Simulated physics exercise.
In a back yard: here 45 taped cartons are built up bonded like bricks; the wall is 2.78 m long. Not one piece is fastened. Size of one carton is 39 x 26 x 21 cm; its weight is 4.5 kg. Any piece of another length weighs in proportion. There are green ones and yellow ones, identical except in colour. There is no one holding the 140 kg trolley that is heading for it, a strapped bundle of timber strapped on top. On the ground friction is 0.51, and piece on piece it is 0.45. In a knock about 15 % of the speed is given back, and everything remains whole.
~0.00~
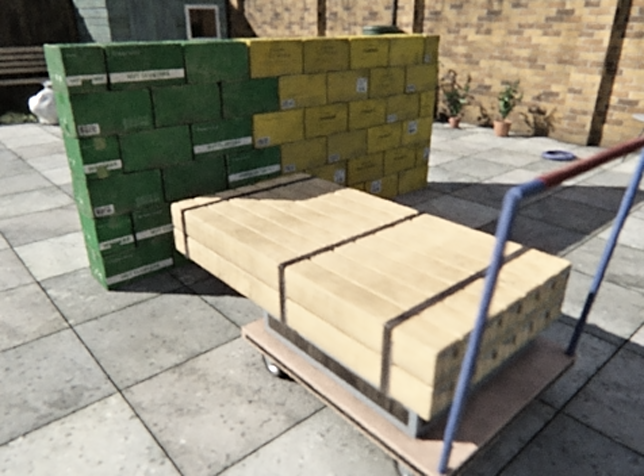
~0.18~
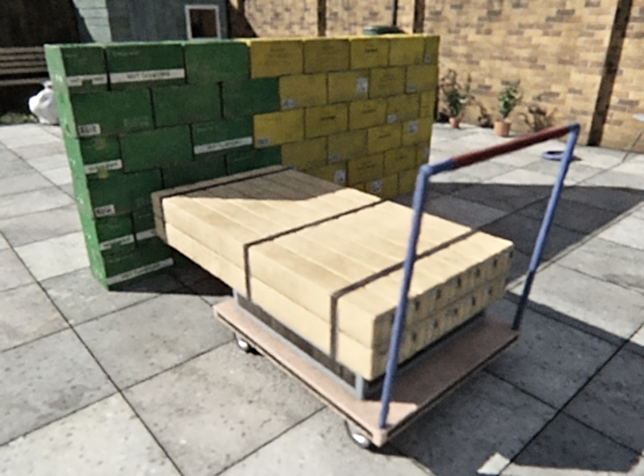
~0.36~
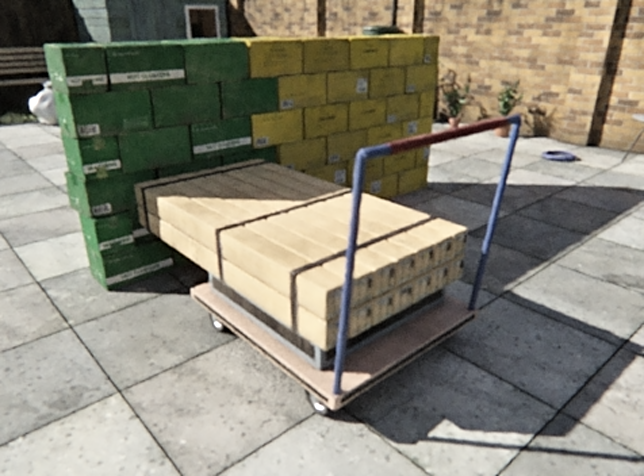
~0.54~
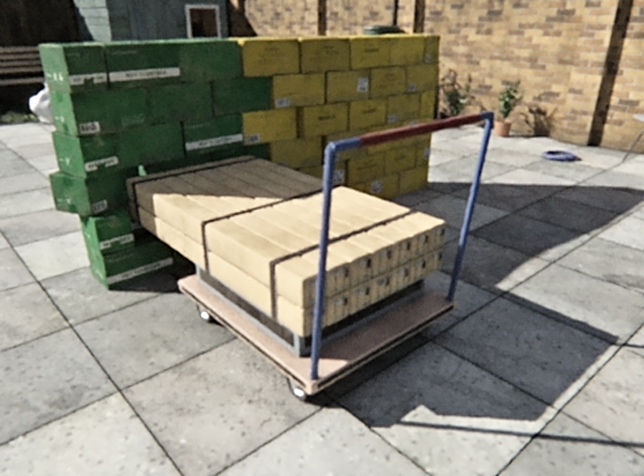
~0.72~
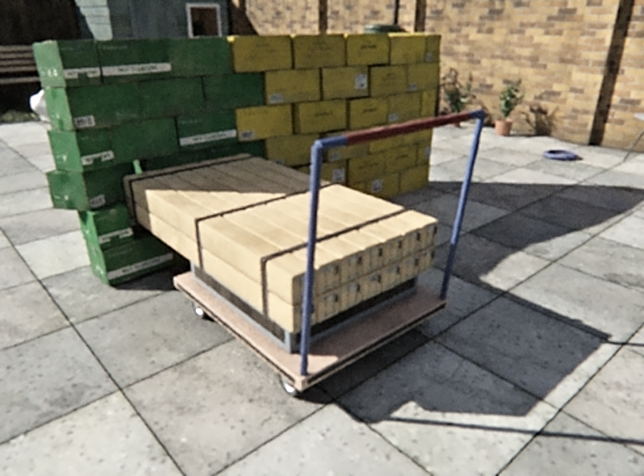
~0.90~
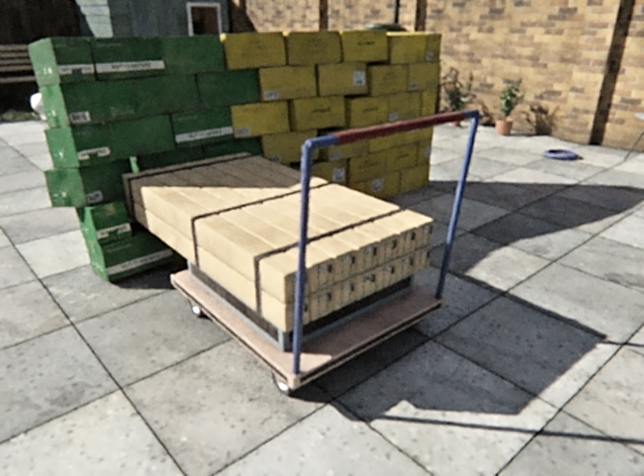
A flat trolley with a blue and red handle, carrying strapped pale boxes, rolls unattended away from the viewer and leftward into a stacked wall of cartons. The wall, green on the left and yellow on the right, stands on sunlit grey paving before a brick building, seen from slightly above by a still camera. The load pushes into the green end, shoving cartons back and leaving several tilted as the trolley slows.
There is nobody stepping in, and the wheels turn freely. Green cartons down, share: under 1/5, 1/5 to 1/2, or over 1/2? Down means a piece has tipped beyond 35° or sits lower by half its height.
Over 1/2.
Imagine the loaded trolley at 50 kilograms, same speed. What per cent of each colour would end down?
Colour by colour that makes green 0, yellow 0 percent.
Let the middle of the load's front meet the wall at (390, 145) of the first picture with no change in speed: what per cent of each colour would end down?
That would leave green at 0 % and yellow at 70 %.
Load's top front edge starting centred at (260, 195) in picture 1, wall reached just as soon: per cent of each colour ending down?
Green 80%, yellow 30%.
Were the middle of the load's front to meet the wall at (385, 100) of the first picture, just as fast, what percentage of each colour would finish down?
Then green 0, yellow 70 per cent.
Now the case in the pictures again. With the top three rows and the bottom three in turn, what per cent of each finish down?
Top: 70%, bottom: 40%.
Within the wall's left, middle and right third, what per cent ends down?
Going left to right, I get 90, 70 and 10 percent.
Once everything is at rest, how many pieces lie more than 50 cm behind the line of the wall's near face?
24 or so.
Around 1.44 s, load 22 cm past the wall's line, stopped; 5 of the 18 green cartons down (5 of 45 in all colours); top green carton tipped 28°, 11 cm lower.
Around 1.82 s, load 22 cm past the wall's line, stopped; 15 of the 18 green cartons down (24 of 45 in all colours); top green carton on its side.
Finally (3.0 s), load 22 cm past the wall's line, stopped; 15 of the 18 green cartons down (24 of 45 in all colours); top green carton on its side; top yellow carton unmoved. That is 83 per cent. Seen by the last camera, middles, top green carton near (154, 161), top yellow carton near (396, 48).
